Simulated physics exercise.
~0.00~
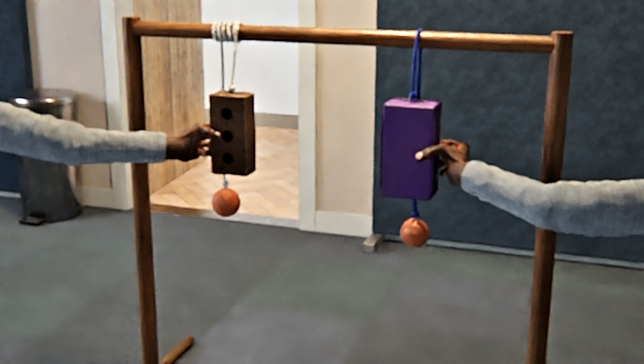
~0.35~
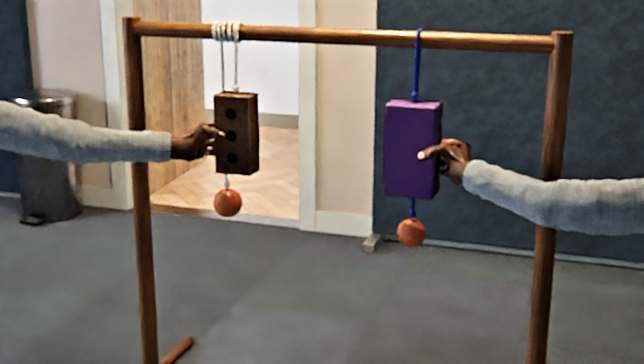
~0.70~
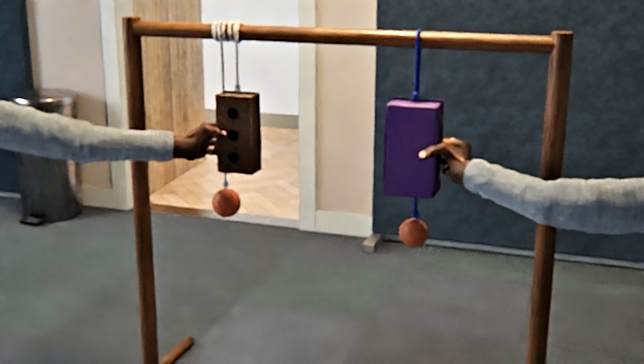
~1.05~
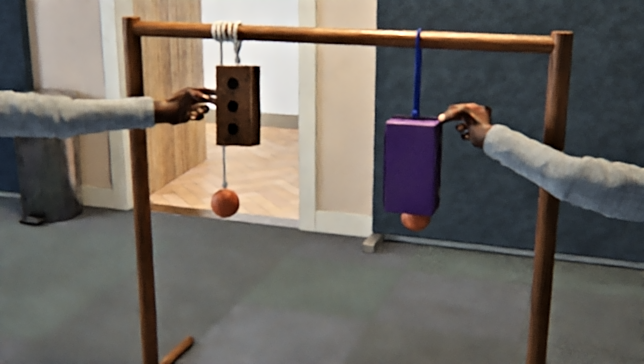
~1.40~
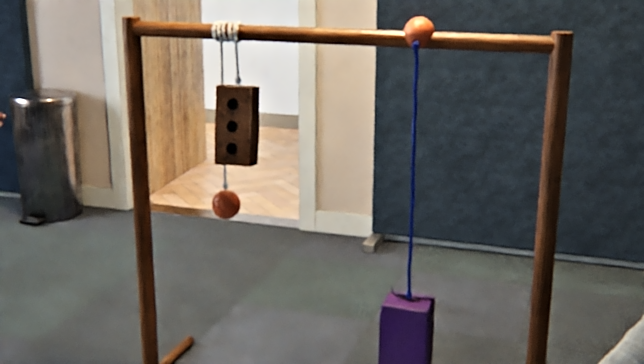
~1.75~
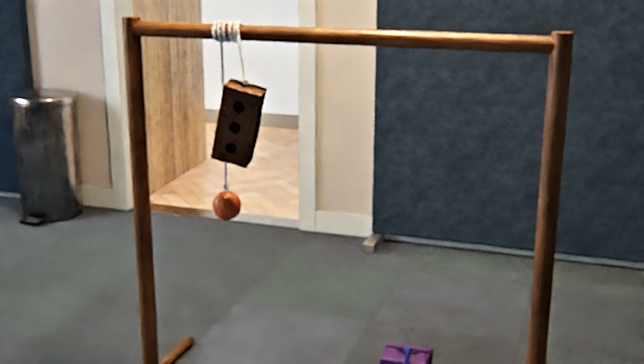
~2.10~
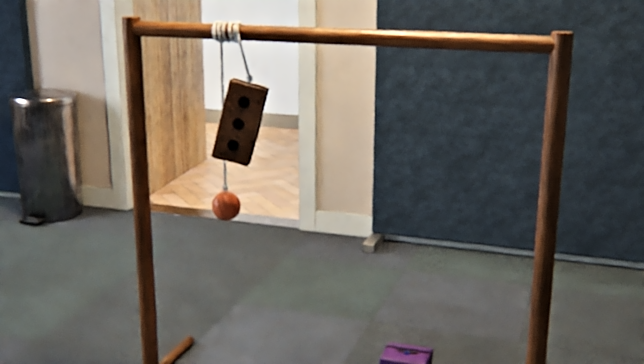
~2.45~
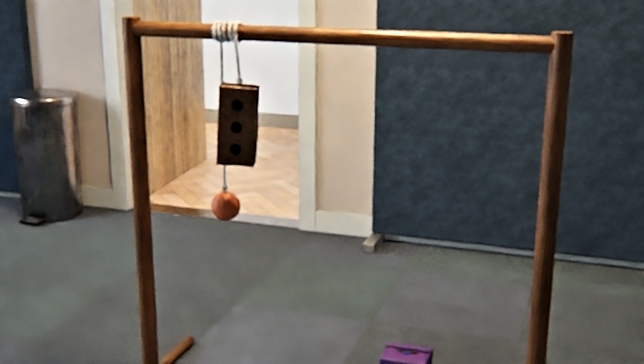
Two hands let go, and the purple case drops while the brick stays hanging.
